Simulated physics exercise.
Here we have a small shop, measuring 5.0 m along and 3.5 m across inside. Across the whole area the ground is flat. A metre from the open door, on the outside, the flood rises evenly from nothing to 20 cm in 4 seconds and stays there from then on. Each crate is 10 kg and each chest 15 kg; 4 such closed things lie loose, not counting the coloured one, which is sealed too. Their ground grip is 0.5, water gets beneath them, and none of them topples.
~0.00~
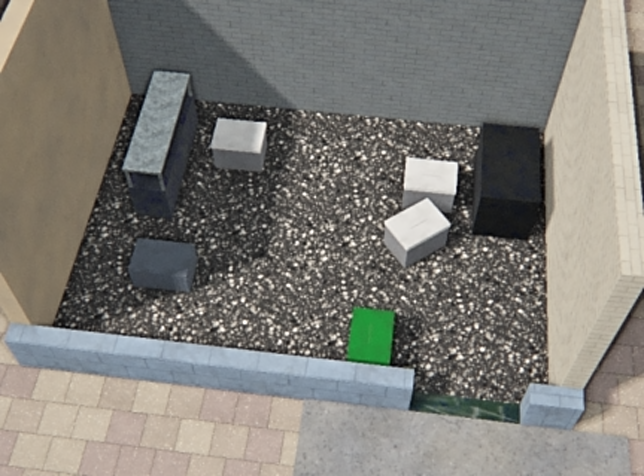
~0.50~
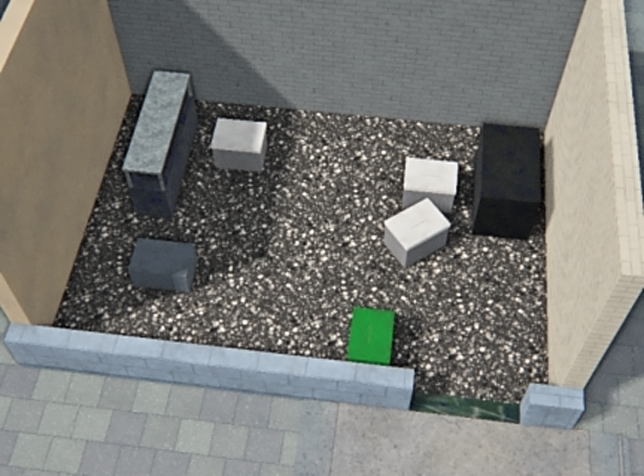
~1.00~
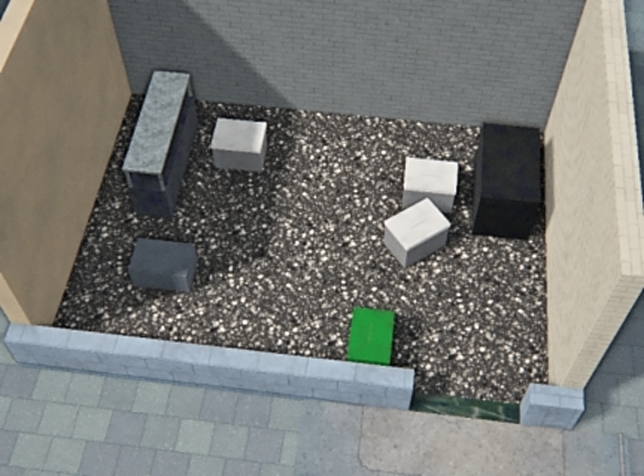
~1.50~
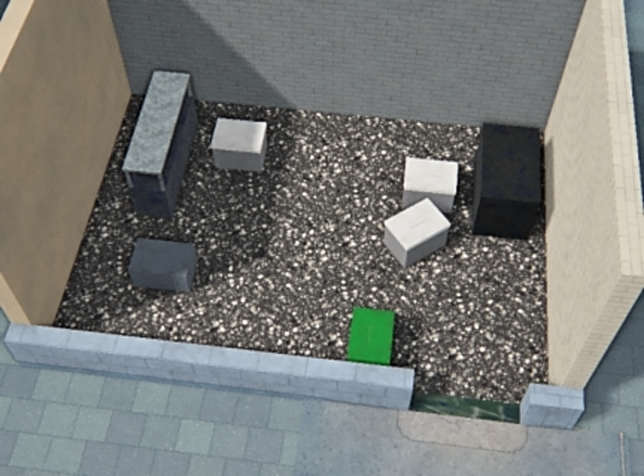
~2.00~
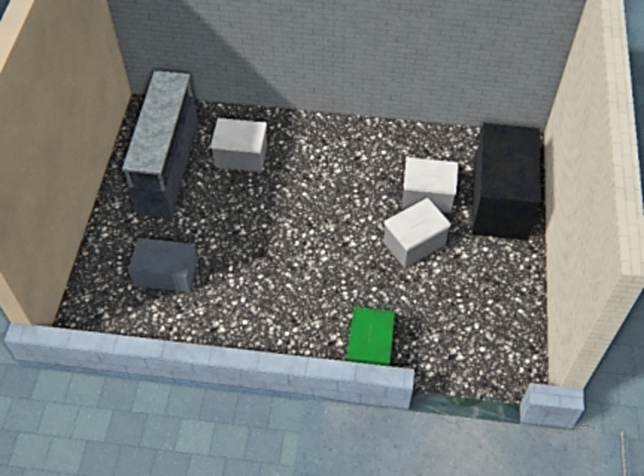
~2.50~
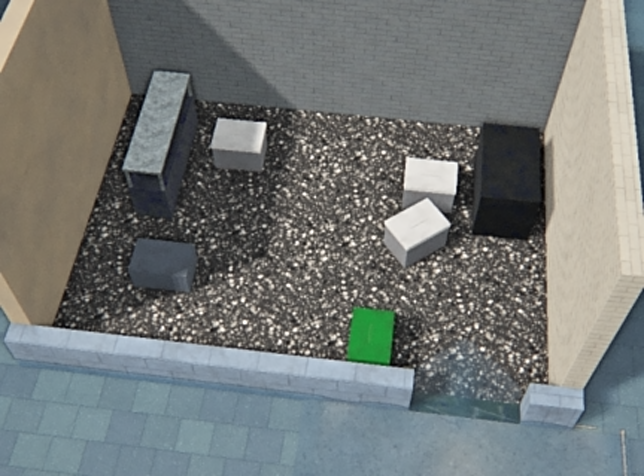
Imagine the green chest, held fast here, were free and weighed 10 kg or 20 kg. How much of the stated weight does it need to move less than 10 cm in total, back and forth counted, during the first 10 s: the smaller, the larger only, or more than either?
Going by the pictures, it is pinned by the lighter mass already.
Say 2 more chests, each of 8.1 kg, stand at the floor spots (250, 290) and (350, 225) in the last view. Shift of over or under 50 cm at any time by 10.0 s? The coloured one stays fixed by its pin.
Note, in sequence: Not exceeded, exceeded.
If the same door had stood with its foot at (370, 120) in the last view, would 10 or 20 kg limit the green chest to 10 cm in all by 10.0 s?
Moved there, neither choice works.
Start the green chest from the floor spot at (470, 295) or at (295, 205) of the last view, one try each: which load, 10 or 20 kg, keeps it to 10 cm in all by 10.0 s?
Well, first neither mass is sufficient, and next only the heavy mass succeeds.
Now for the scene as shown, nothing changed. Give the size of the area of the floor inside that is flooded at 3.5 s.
Somewhere around 2.5 m2, roughly.
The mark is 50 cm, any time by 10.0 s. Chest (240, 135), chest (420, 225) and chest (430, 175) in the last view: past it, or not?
Below, beyond, beyond.
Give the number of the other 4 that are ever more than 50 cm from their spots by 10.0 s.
The count comes to 2.
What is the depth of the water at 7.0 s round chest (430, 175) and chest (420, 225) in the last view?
Depth approx. 7 cm / 4 cm.
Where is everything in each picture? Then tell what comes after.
In the first frame, the green chest at (371, 335), on the bottom; water covers 0.0 m2; 0 of 5 have shifted.
In the second frame, the green chest at (371, 335) rests on the ground; 0.0 m2 under water; 0 of 5 have shifted.
In the third frame, the green chest at (371, 335) rests on the ground; water covers 0.0 m2; 0 of 5 have shifted.
In the fourth frame, the green chest at (371, 335), on the bottom; 0.0 m2 under water; 0 of 5 have shifted.
In the fifth frame, the green chest at (371, 335) rests on the ground; water covers 0.0 m2; 0 of 5 have shifted.
In the sixth frame, the green chest at (371, 335), on the bottom; water covers 0.4 m2; 0 of 5 have shifted.
After 3.5 s the green chest would be 0 cm from its start with 10 kg and 0 cm from its start with 20 kg; 0 cm of water round it then.
After 4.5 s the green chest would be 0 cm from its start with 10 kg and 0 cm from its start with 20 kg; 1 cm of water round it then.
After 7.0 s the green chest would be 0 cm from its start with 10 kg and 0 cm from its start with 20 kg; 2 cm of water round it then.
After 10.0 s the green chest would be 0 cm from its start with 10 kg and 0 cm from its start with 20 kg; 2 cm of water round it then.
